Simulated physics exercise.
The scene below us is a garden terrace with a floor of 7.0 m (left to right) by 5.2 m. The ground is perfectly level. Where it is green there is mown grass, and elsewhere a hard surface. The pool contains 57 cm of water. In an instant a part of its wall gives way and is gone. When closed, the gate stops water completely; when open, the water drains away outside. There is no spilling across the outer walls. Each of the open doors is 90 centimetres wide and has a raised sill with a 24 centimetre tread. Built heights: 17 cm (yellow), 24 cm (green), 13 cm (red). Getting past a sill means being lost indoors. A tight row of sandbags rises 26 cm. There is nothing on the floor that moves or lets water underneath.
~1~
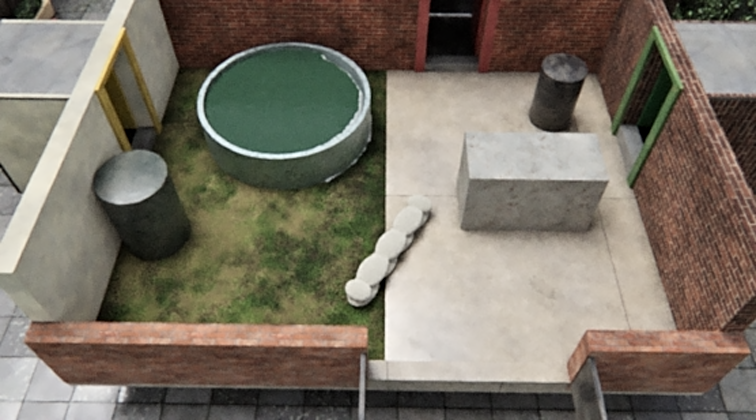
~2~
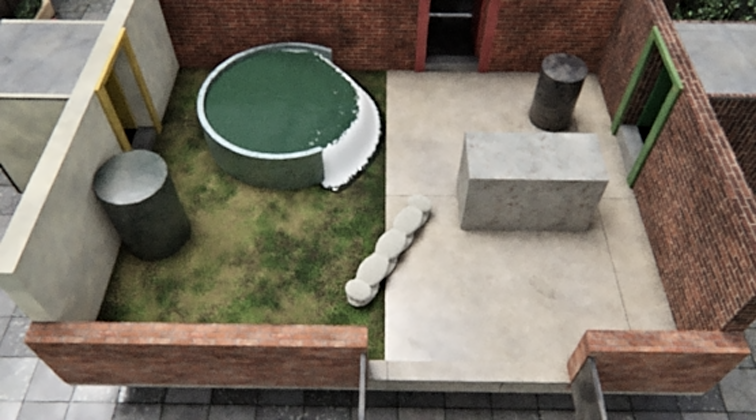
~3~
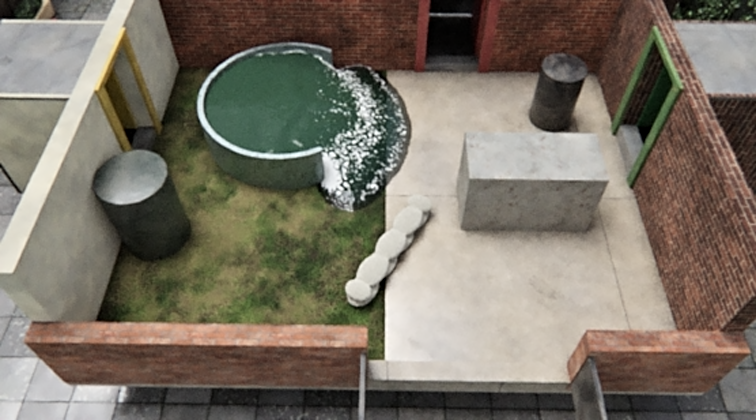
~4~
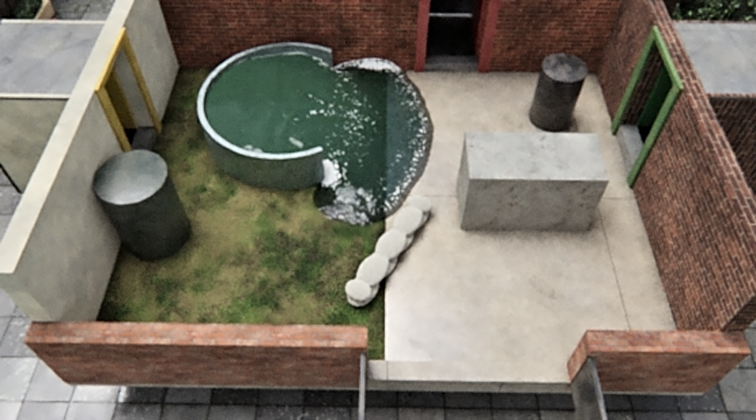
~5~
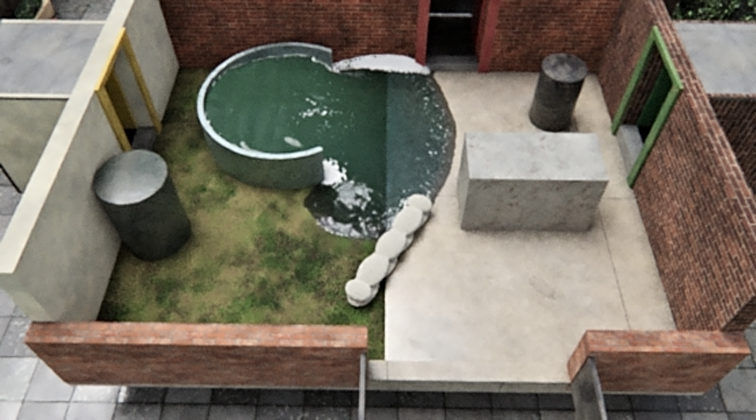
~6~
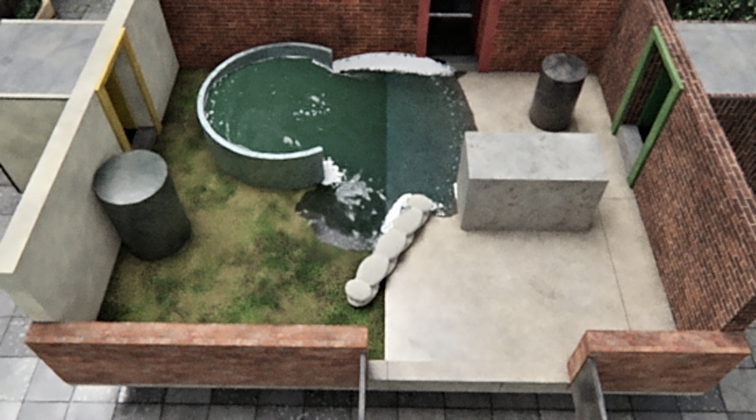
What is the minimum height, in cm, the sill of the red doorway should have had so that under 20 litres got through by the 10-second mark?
About 12 cm.
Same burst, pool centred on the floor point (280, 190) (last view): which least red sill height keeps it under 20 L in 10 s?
I'd put it at close to 14.5 cm.
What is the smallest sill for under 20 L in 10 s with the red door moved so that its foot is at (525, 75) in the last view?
About 16 cm.
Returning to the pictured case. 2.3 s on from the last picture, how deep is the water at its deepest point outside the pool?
Max depth: About 32 cm.
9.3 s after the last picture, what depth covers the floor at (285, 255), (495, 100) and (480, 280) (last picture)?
Depth: About 6, 6, 5 cm.
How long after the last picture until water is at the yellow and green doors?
Yellow at 8.5 s and green at 1.1 s.
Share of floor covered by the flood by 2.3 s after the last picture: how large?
Near 65 per cent is wet.
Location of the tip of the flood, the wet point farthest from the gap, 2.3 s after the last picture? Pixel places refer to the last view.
Pixel: About (658, 309).
Then, 0.7 s after the last picture water covers 35 % of the floor, deepest (29 cm) near (446, 193); 15 cm at the red door, 1 litre in over its 13 cm sill.
Then, 2.3 s after the last picture water covers 65 % of the floor, deepest (32 cm) near (605, 132); 12 cm at the red door, 5 litres in over its 13 cm sill.
Then, 9.3 s after the last picture water covers 95 % of the floor, deepest (12 cm) near (358, 163); 6 cm at the red door, 16 litres in over its 13 cm sill.
At the red door as built, the water peaked near 19 cm, 4.7 s after the last picture.
With a sill of 10 cm, 44 litres would have come in within the 10 s; with 13.5 cm, 11 litres. So under 20 litres takes about 12 cm.
